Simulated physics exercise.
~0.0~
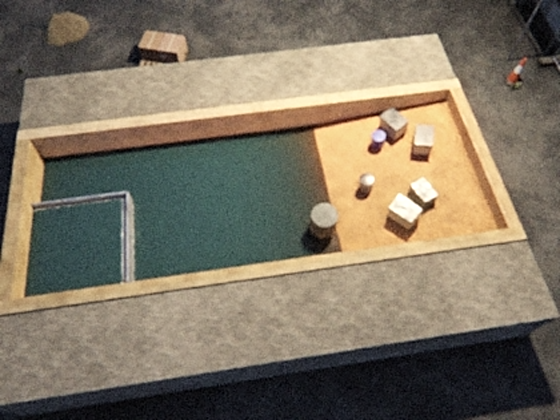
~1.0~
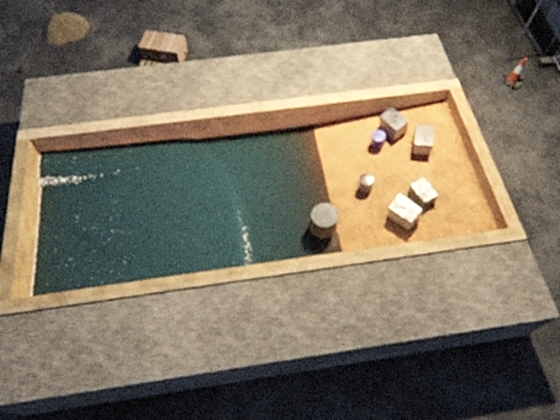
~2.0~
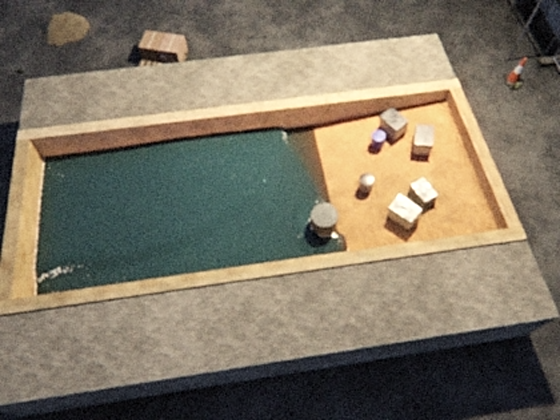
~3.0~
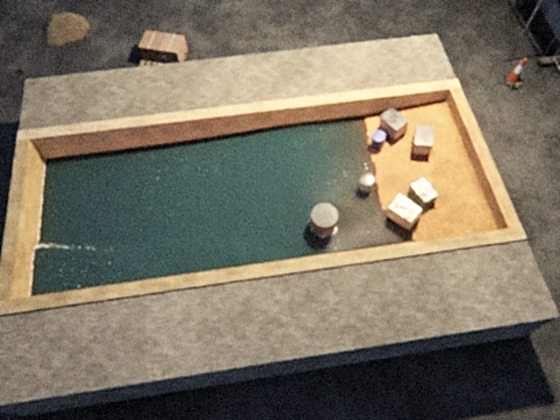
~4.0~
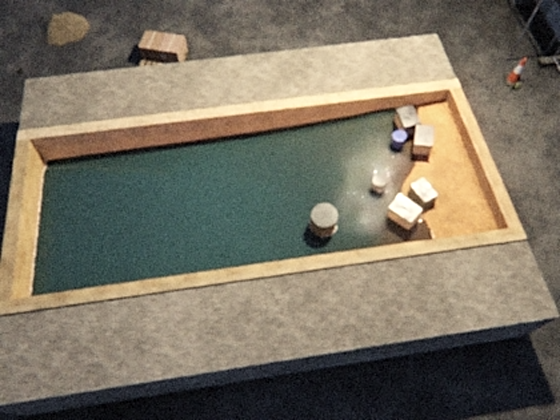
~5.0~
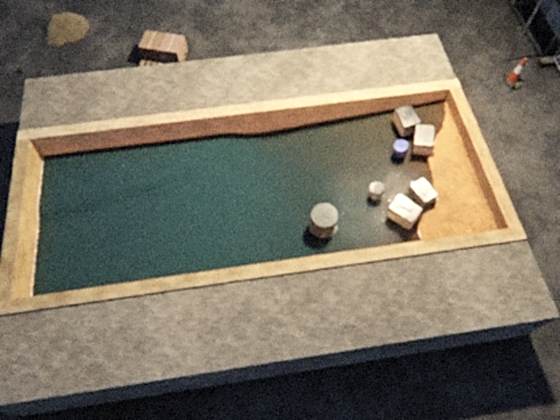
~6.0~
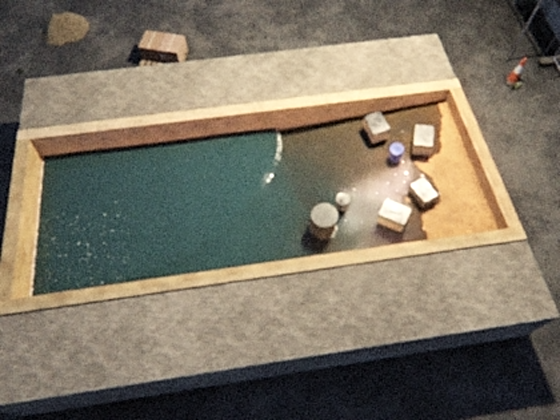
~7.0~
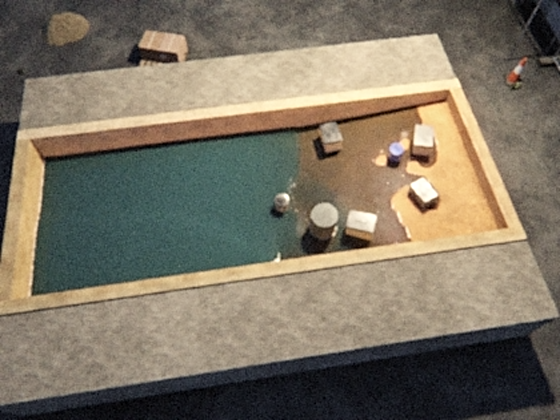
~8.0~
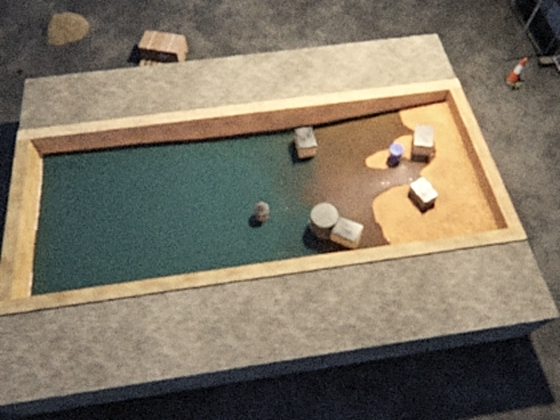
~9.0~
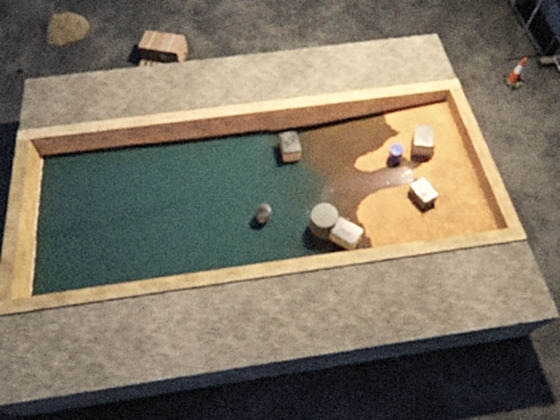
Dark green water fills the left of a long, timber-edged basin seen from high above, with a framed corner section at the lower left and a sandy slope on the right holding pale boxes, a small whitish pail and a blue-violet one near a grey round post. The frame vanishes and the water ripples, then spreads rightward up the sand. It reaches the objects and nudges several. As it draws back, two boxes and the whitish pail drift left. Finally, one box rests beside the post, while the blue pail sits slightly shifted on wet sand.
